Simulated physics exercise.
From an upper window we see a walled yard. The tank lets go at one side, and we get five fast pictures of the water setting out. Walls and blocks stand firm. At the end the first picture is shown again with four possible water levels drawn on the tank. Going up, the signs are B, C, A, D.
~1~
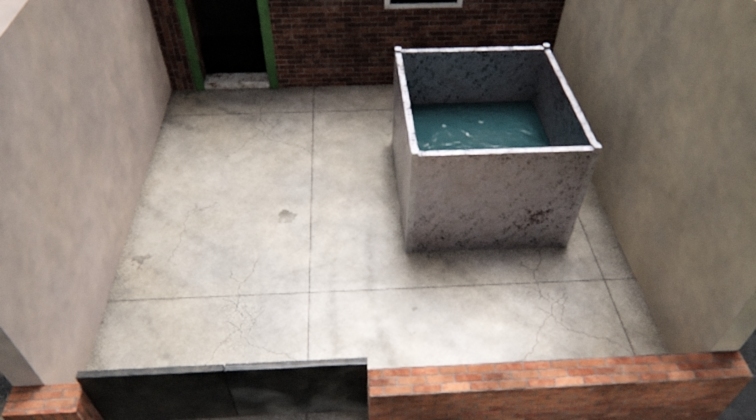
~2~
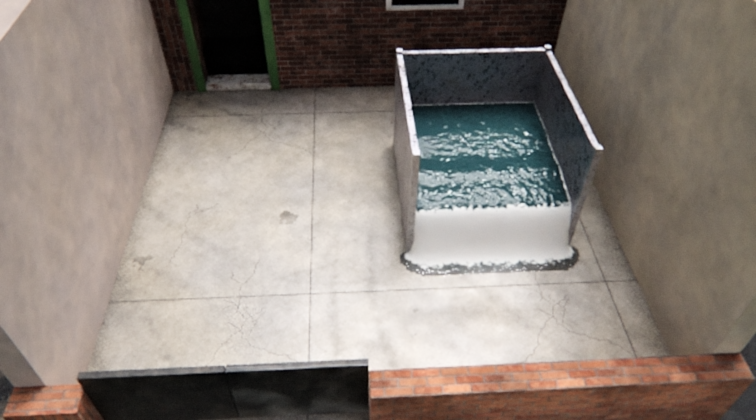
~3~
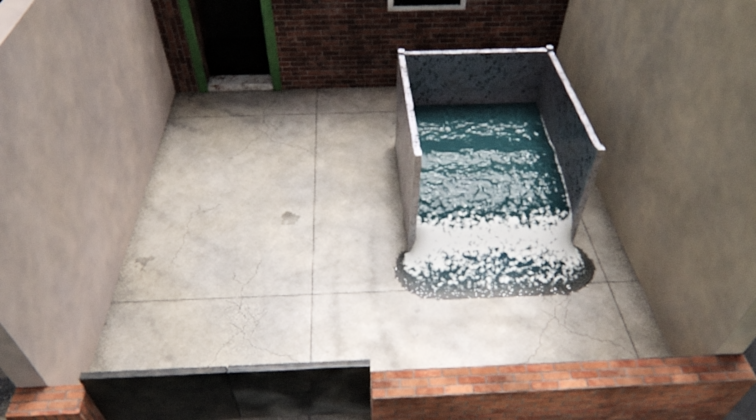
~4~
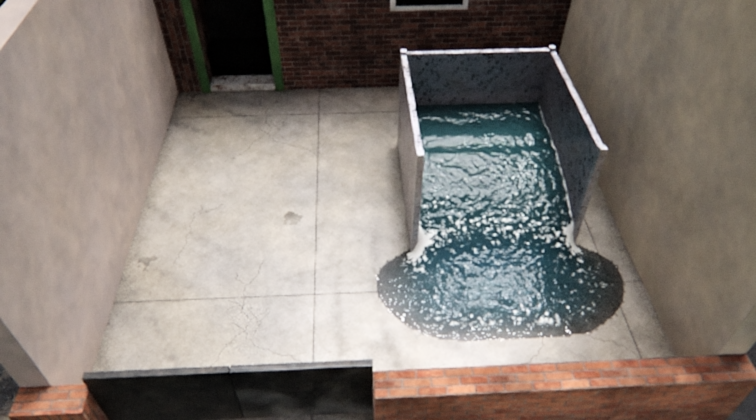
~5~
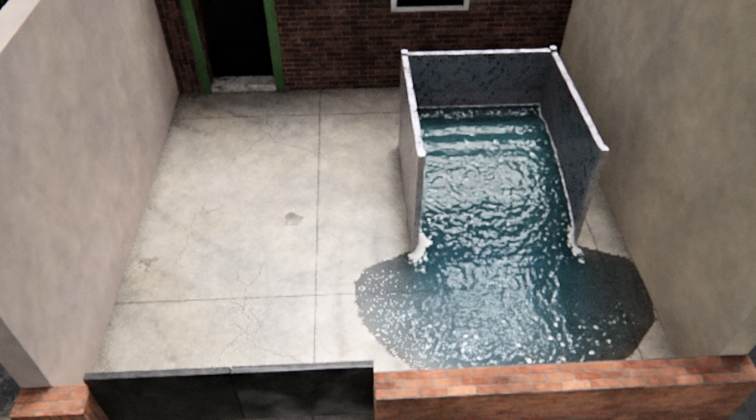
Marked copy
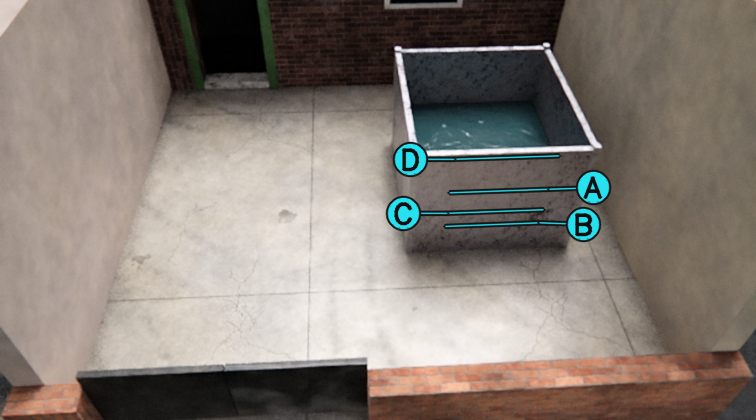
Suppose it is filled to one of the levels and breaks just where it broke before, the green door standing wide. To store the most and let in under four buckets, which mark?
The limit is C.
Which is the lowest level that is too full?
The answer is A.
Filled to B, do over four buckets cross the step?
No.
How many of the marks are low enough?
Two of the four.
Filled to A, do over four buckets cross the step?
Yes, it does.
On the marked copy, A at (499, 191); B at (492, 224); C at (495, 211); D at (506, 157); from the bottom up B, C, A, D.
If A is chosen, about 10 bucketfuls get in.
If B is chosen, nothing gets over.
If C is chosen, a bucket or two gets in.
If D is chosen, dozens of bucketfuls pour in.
